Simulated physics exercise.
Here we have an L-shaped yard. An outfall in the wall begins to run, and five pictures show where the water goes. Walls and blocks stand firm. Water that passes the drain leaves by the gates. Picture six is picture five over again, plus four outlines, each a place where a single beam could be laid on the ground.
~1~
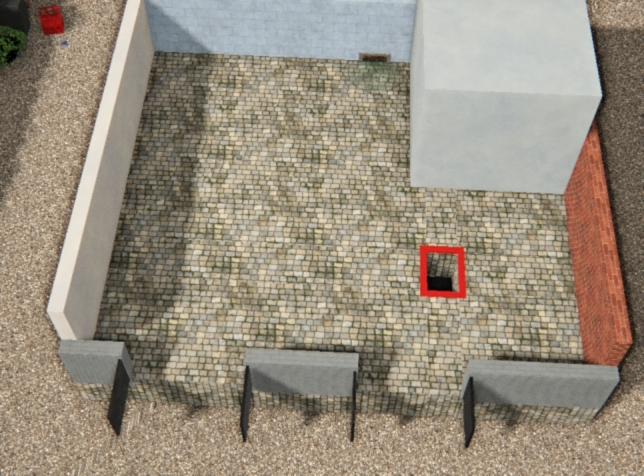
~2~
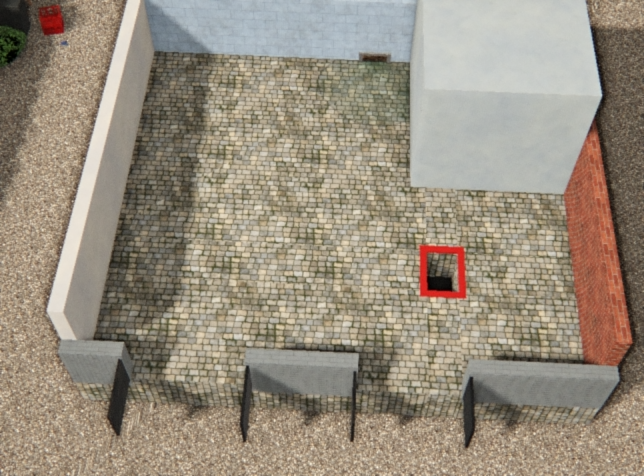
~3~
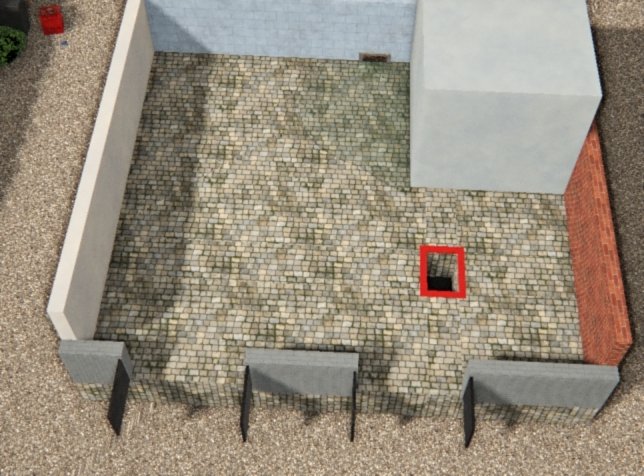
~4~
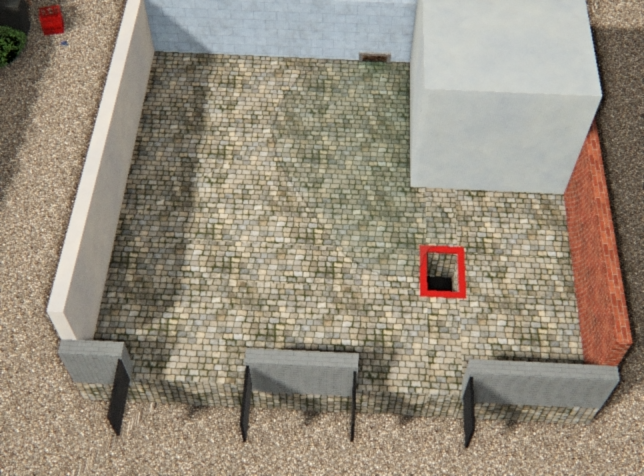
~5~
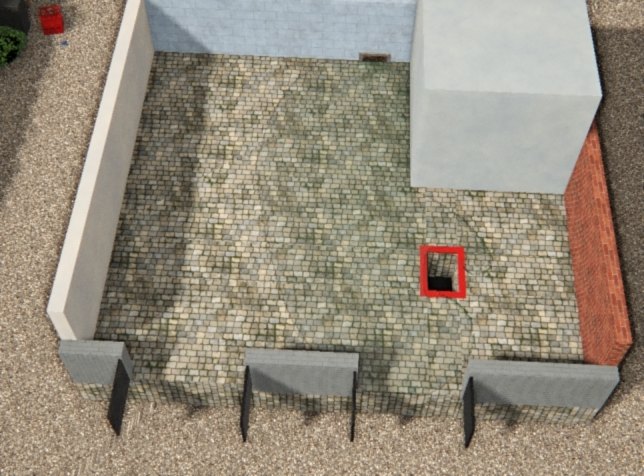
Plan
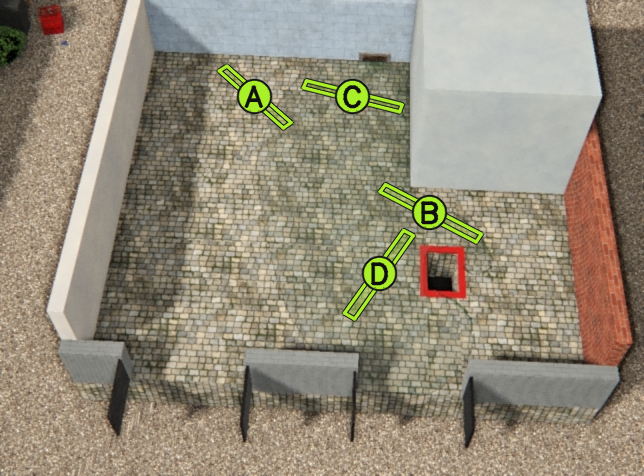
An L-shaped yard paved in mottled cobbles is seen from high above, with gravel ground around it. A pale wall stands on the left, a light blue one at the back, a grey block at the upper right beside a red brick wall, low grey walls with gaps along the front, and a red-framed gully right of centre. Greenish water spreads from the back outfall across the paving, reaching the gully, while the camera stays still.
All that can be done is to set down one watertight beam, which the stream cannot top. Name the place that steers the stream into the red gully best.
Use spot A.
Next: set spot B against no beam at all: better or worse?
Worse.
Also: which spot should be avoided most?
Here it is spot B.
On the marked copy, A from (223, 68) to (287, 125); B from (382, 188) to (478, 238); C from (304, 84) to (400, 108); D from (349, 316) to (408, 233).
If A is chosen, about 20 % of the stream runs into the red gully, about 77 % out by the gates.
If B is chosen, about 5 % of the stream runs into the red gully, about 93 % out by the gates.
If C is chosen, about 11 % of the stream runs into the red gully, about 83 % out by the gates.
If D is chosen, about 14 % of the stream runs into the red gully, about 82 % out by the gates.
